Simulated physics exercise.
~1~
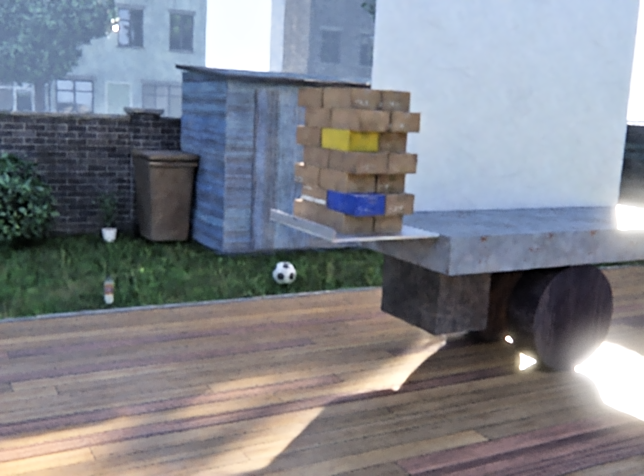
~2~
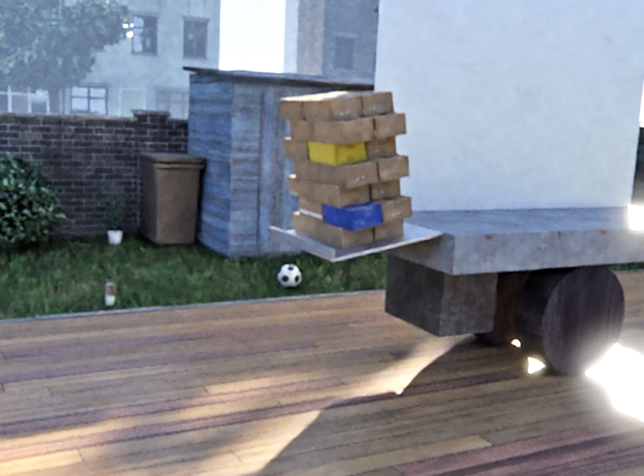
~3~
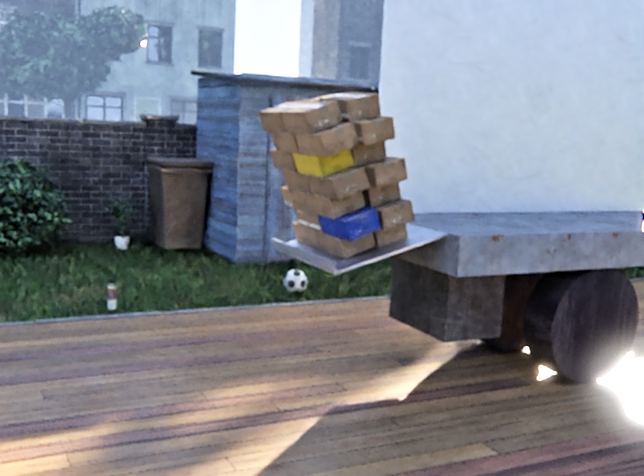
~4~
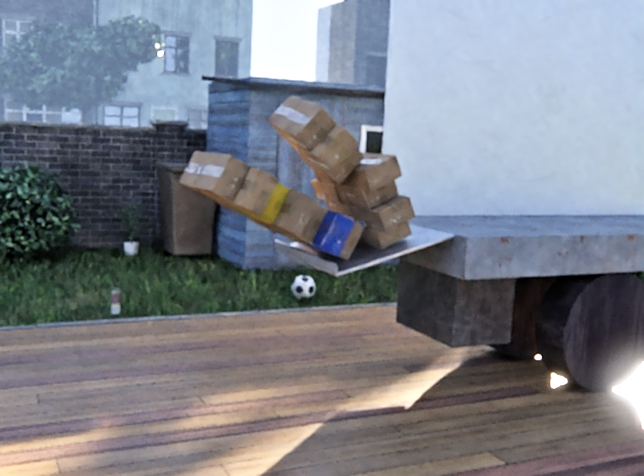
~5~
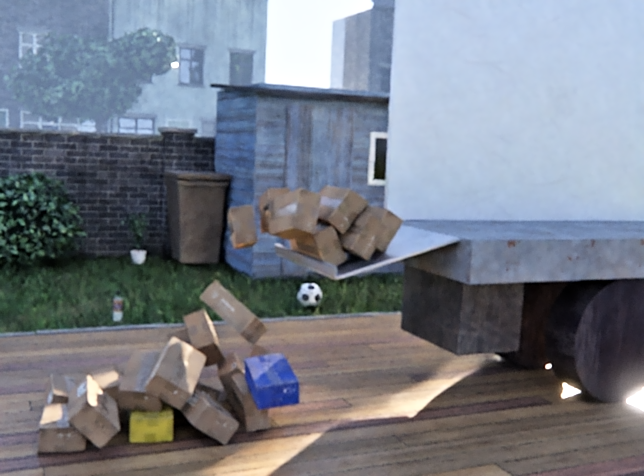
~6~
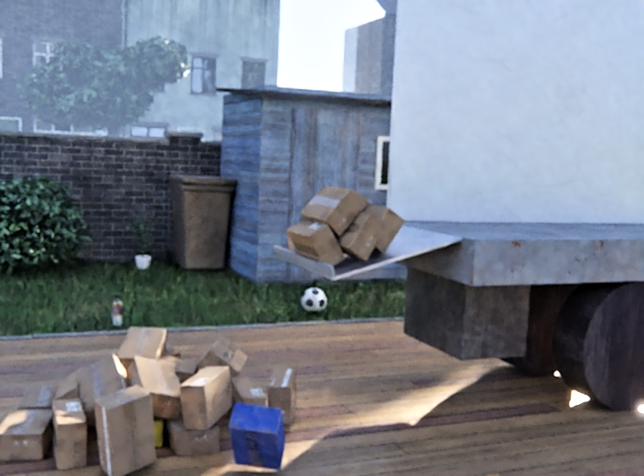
In a yard, a stack of cardboard boxes, one yellow and one blue, leans left as the lorry's tail lift droops, then topples and spills onto the wooden decking; most boxes end scattered there, the blue one in front, while a few stay on the tilted platform.
